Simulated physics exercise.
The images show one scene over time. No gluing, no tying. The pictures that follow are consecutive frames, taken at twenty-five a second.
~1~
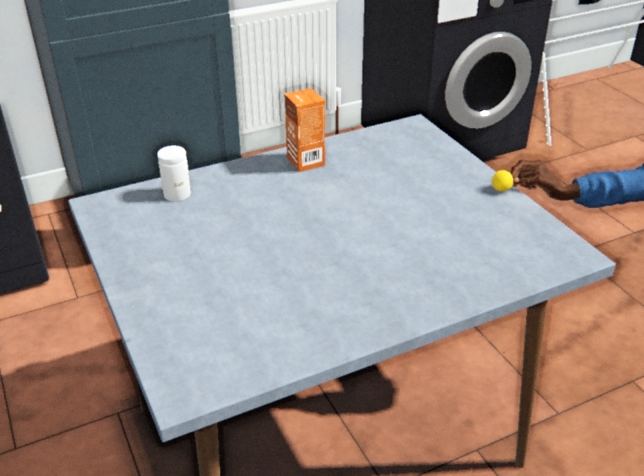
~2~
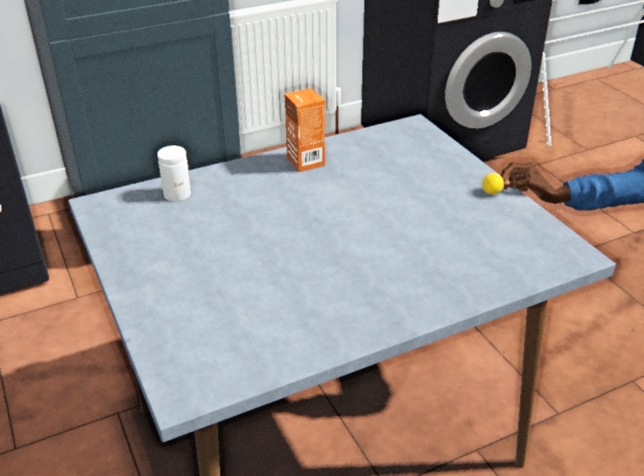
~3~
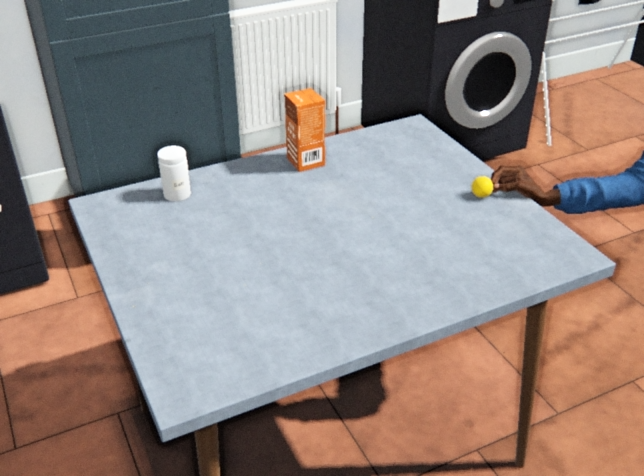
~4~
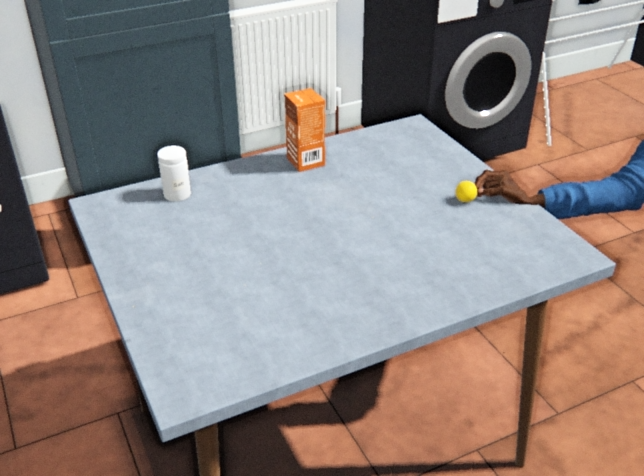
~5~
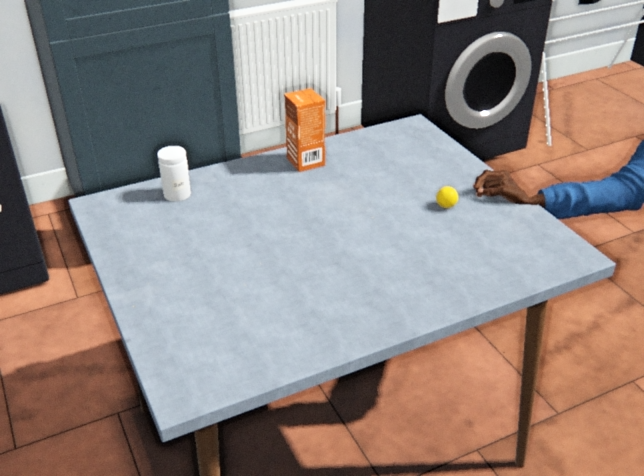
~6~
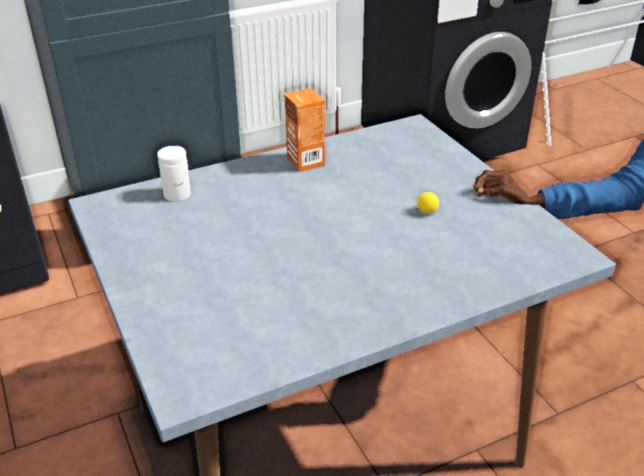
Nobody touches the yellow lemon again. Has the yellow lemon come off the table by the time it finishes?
Yes: Bet it clears the edge, honestly.
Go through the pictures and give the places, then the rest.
The first frame shows under the hand; yellow lemon (502, 181).
The second frame shows under the hand; yellow lemon (493, 184).
The third frame shows under the hand; yellow lemon (482, 187).
The fourth frame shows yellow lemon (466, 192).
The fifth frame shows yellow lemon (447, 197) displaced about its own width.
The sixth frame shows yellow lemon (428, 203) displaced well along.
Then, 0.20 s past the last view, yellow lemon displaced well along near (330, 232).
Then, 0.50 s past the last view, yellow lemon displaced well along near (175, 277).
Then, 0.80 s past the last view, yellow lemon now off the table.
Then, 1.10 s past the last view, things are still on the move.
Finally, off the table, yellow lemon.
